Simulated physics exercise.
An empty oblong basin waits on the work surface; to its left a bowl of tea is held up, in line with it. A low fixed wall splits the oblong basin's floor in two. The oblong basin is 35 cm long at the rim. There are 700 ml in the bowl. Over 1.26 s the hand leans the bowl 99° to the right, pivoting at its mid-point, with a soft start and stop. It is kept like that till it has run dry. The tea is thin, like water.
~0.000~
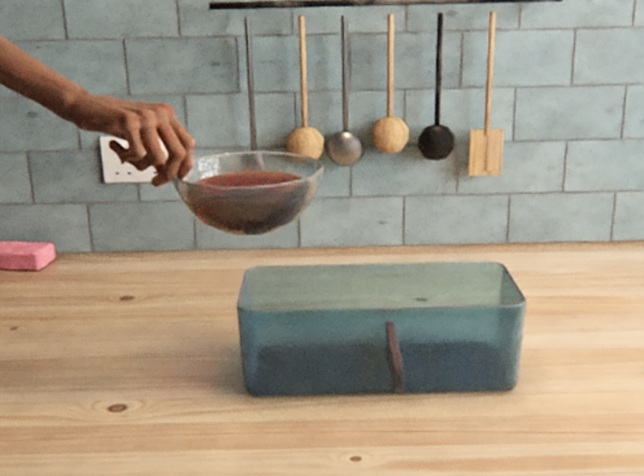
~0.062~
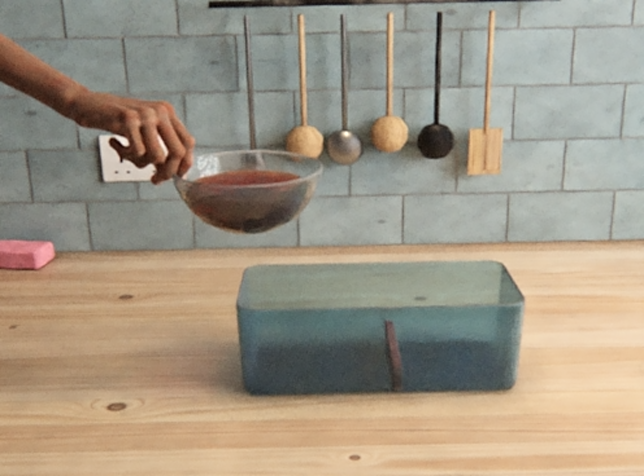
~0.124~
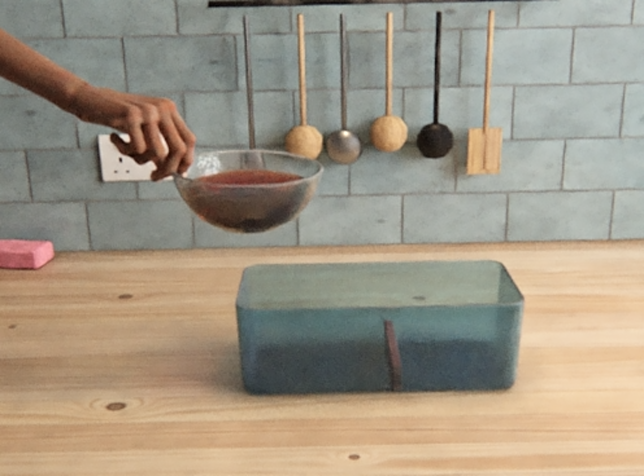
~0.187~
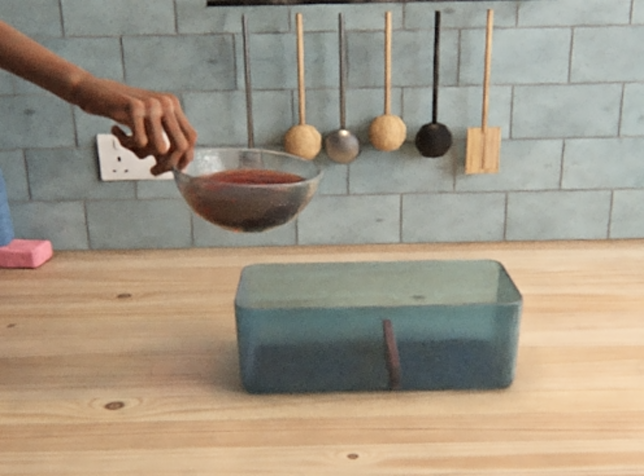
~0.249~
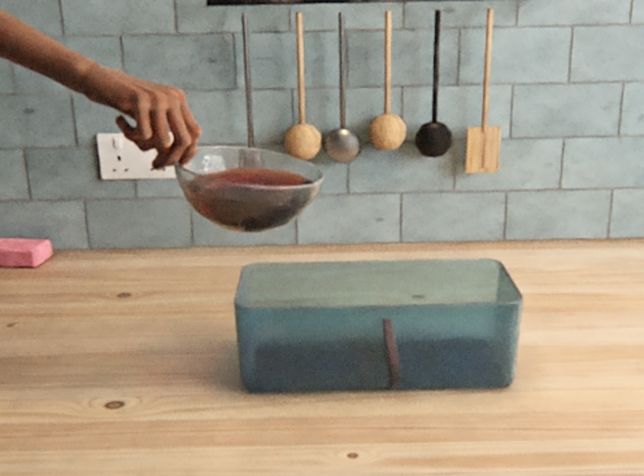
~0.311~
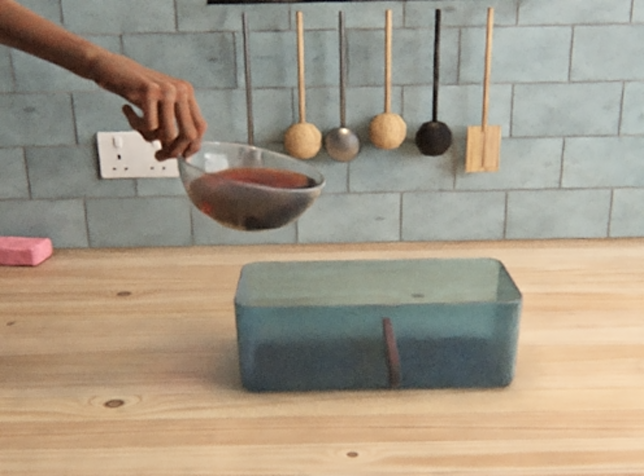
A hand holds a glass bowl of tea and slowly tilts it slightly to the right.
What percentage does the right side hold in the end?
Roughly 12 per cent is past the wall.
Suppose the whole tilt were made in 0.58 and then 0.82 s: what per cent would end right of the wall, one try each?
First 40, then 20 per cent.
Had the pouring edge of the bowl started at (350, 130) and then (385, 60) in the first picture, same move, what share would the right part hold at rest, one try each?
In turn about 60 and 80 per cent.
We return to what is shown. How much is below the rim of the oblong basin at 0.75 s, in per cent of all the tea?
Near 30 in a hundred.
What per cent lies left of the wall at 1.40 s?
About 88 per cent.
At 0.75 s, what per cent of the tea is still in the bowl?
Near 40 in a hundred.
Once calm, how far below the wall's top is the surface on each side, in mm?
Left about 8 mm, right about 26 mm.
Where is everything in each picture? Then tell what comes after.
The first frame shows tilt 0°; pouring edge (322, 169); surface from (184, 188) to (315, 185); the oblong basin's rim runs from (242, 289) to (514, 283); the wall's top is at (394, 345).
The second frame shows tilt 1°; pouring edge (322, 168); surface from (183, 186) to (314, 184).
The third frame shows tilt 2°; pouring edge (322, 170); surface from (183, 184) to (314, 184).
The fourth frame shows tilt 5°; pouring edge (322, 173); surface from (183, 182) to (314, 185).
The fifth frame shows tilt 9°; pouring edge (323, 177); surface from (185, 182) to (317, 185).
The sixth frame shows tilt 14°; pouring edge (324, 183); surface from (189, 182) to (320, 183).
After 0.75 s the tilt is 64° and 40 per cent is still to pour, 28 is left of the wall and 1 right of it.
After 1.06 s the tilt is 93° and 1 per cent is still to pour, 90 is left of the wall and 6 right of it.
After 1.40 s the tilt is 99° and 0 per cent is still to pour, 88 is left of the wall and 12 right of it.
After 1.76 s the tilt is 99° and 0 per cent is still to pour, 88 is left of the wall and 12 right of it.
In the end 88 per cent lies left of the wall, 12 right of it and 0 outside.
